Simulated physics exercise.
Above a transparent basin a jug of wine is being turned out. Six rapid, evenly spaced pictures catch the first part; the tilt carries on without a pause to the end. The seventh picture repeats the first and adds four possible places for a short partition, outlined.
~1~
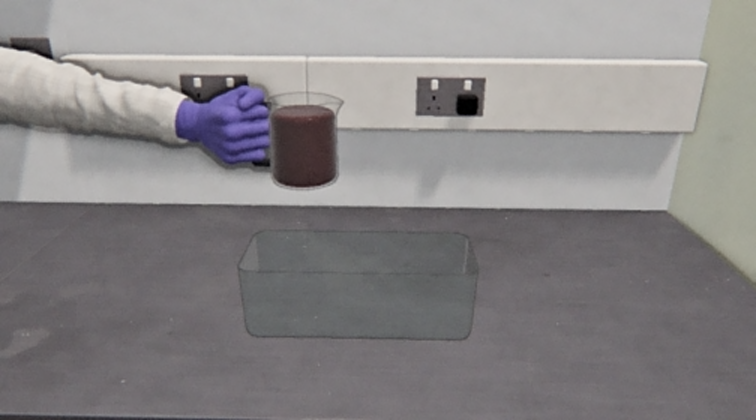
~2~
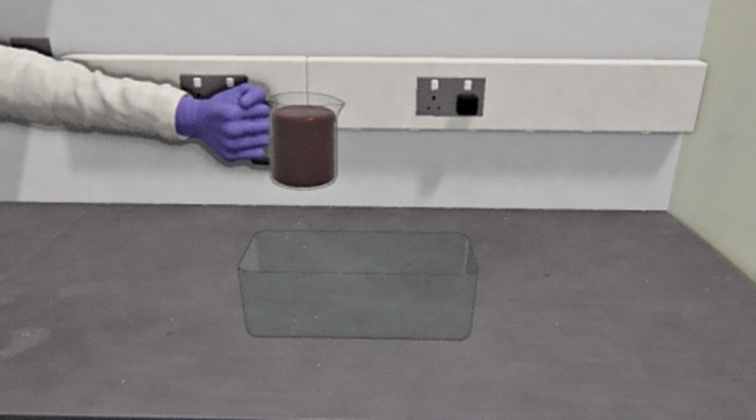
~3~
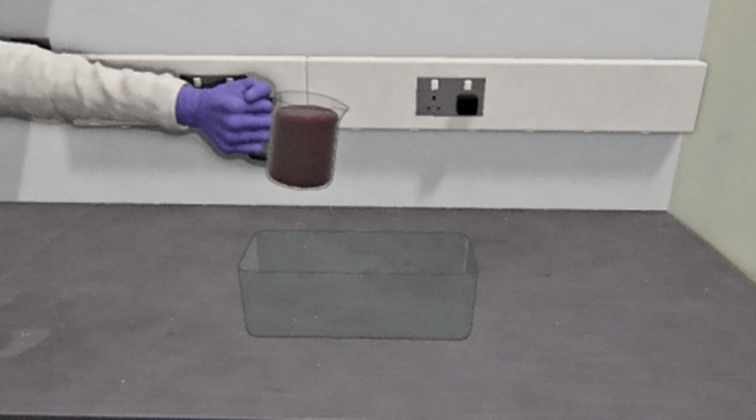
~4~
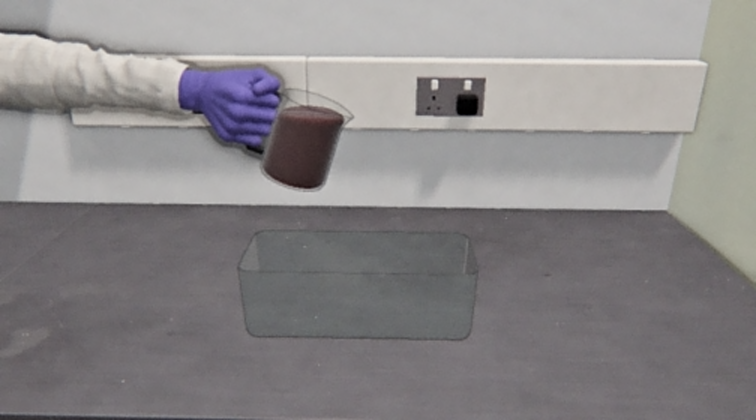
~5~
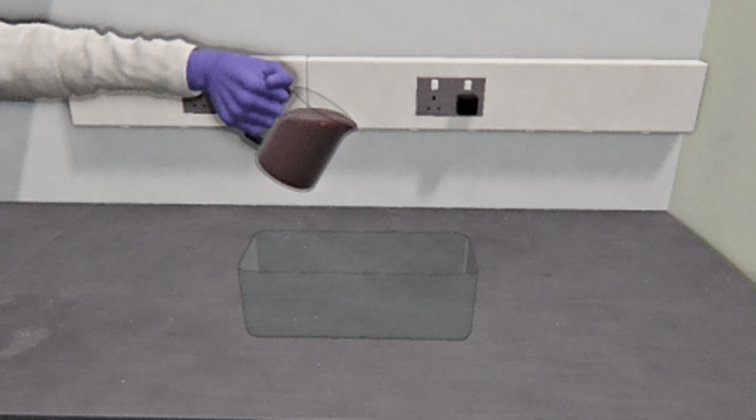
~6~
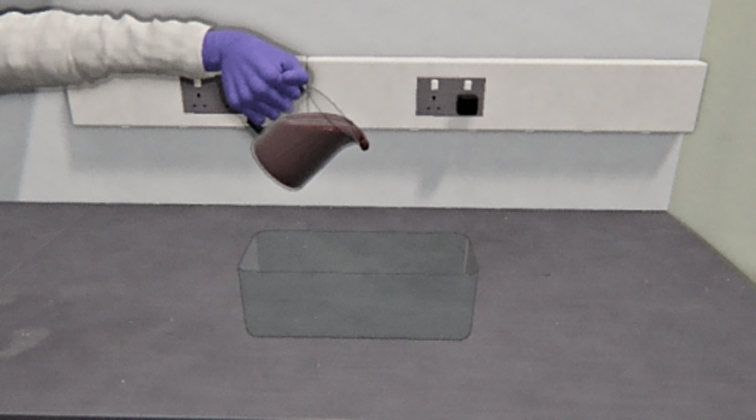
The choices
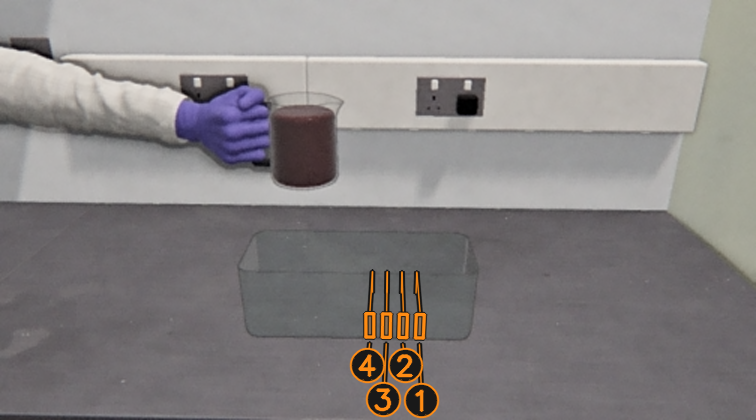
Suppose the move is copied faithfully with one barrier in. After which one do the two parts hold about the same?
2 works best here.
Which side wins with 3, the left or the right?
The right one.
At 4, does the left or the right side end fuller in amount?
More ends on the right.
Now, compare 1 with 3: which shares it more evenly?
That is place 3.
On the marked copy, 1 at (419, 344); 2 at (402, 343); 3 at (386, 343); 4 at (369, 343).
If 1 is chosen, about 88 % ends left of the wall and 5 % right of it; 7 % is lost outside.
If 2 is chosen, about 56 % ends left of the wall and 43 % right of it.
If 3 is chosen, about 15 % ends left of the wall and 83 % right of it.
If 4 is chosen, about 7 % ends left of the wall and 90 % right of it; 3 % is lost outside.
